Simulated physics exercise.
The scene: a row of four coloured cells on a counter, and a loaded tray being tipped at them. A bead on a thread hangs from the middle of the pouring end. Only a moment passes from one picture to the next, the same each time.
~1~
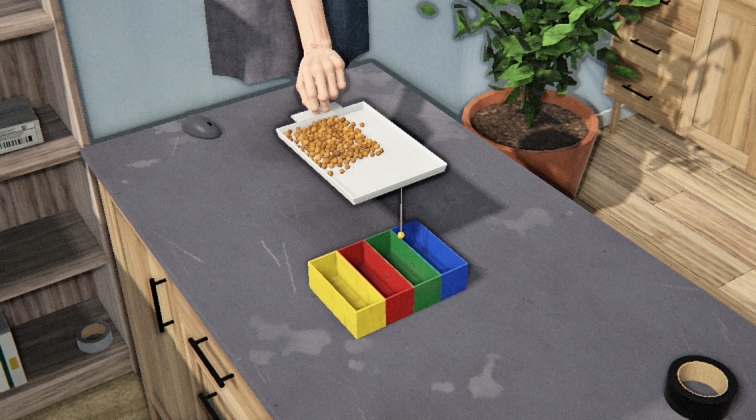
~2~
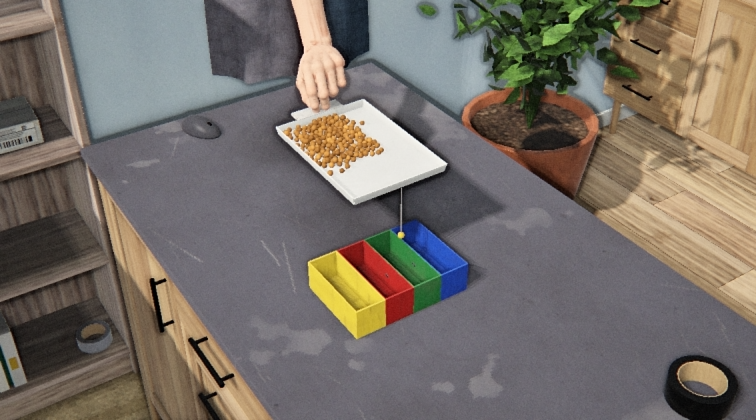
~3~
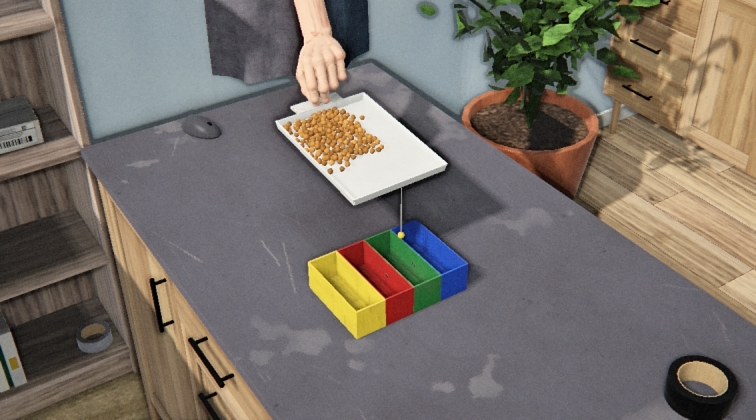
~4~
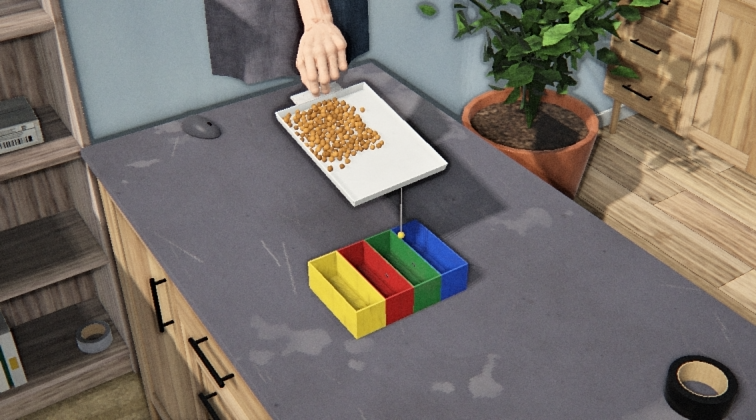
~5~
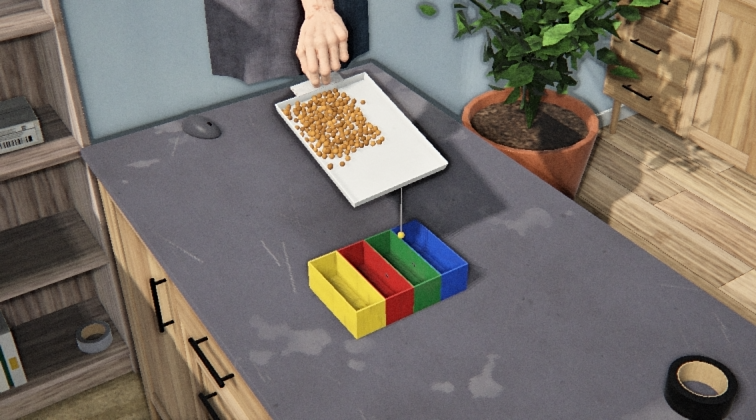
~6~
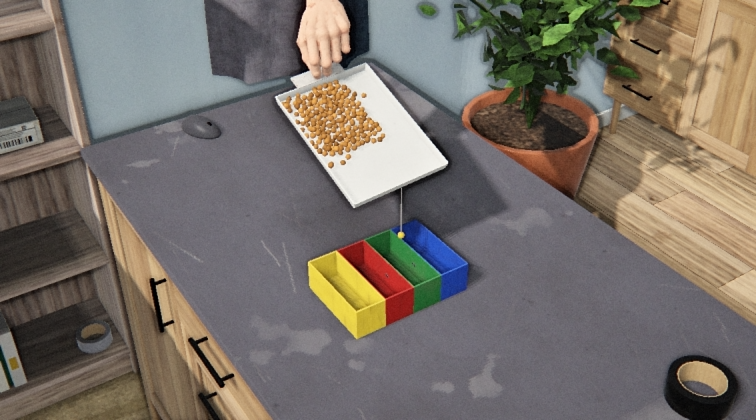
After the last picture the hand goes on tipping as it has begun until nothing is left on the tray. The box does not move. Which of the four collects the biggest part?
The red cell gets the most.
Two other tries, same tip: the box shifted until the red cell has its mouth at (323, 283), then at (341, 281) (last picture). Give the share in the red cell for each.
About 0 and 10 per cent.
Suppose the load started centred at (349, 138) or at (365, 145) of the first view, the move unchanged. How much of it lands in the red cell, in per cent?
Roughly 50 per cent, and 50 per cent.
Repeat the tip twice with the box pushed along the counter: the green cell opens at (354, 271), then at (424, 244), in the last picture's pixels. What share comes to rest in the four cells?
In turn 70 and 80 in a hundred.
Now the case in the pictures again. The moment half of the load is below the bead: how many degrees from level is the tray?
At some 105 degrees.
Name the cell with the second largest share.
In second place: The cell in green.
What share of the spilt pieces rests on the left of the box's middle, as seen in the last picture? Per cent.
Roughly 20 in a hundred.
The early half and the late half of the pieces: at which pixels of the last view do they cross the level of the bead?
The first part at (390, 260); the rest at (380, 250).
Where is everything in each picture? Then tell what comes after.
In the first picture, corners of the pouring end near (354, 197) and (444, 164), level; middle of the load near (330, 142), roasted chickpeas; bead on its thread near (401, 235); yellow cell near (371, 316); red cell near (399, 304); green cell near (427, 291); blue cell near (454, 280).
In the second picture, corners of the pouring end near (354, 197) and (444, 164), level; middle of the load near (330, 141).
In the third picture, corners of the pouring end near (354, 198) and (445, 163), tipped barely, lowest at the left corner; middle of the load near (330, 136).
In the fourth picture, corners of the pouring end near (355, 200) and (445, 163), tipped a little, lowest at the left corner; middle of the load near (330, 130).
In the fifth picture, corners of the pouring end near (355, 201) and (445, 162), tipped a little, lowest at the left corner; middle of the load near (330, 124).
In the sixth picture, corners of the pouring end near (355, 202) and (446, 162), tipped clearly, lowest at the left corner; middle of the load near (331, 119); yellow cell near (371, 316); red cell near (399, 304); green cell near (427, 291); blue cell near (454, 280).
Shortly afterwards, tray tipped steeply; the bulk on the tray; only a few in the red cell; only a few in the green cell; only a few in the yellow cell; only a few in the blue cell; near a quarter falling or outside the box.
Next, tray tipped past a quarter turn; near a third on the tray; near a quarter in the red cell; a little in the green cell; a little in the yellow cell; a little in the blue cell; near a quarter falling or outside the box.
Some moments later, tray tipped past a quarter turn; near half in the red cell; near a quarter in the green cell; a little in the blue cell; a little in the yellow cell; a little falling or outside the box.
In the end, tray tipped past a quarter turn; near half in the red cell; near a quarter in the green cell; a little in the blue cell; a little in the yellow cell; a little outside the box.
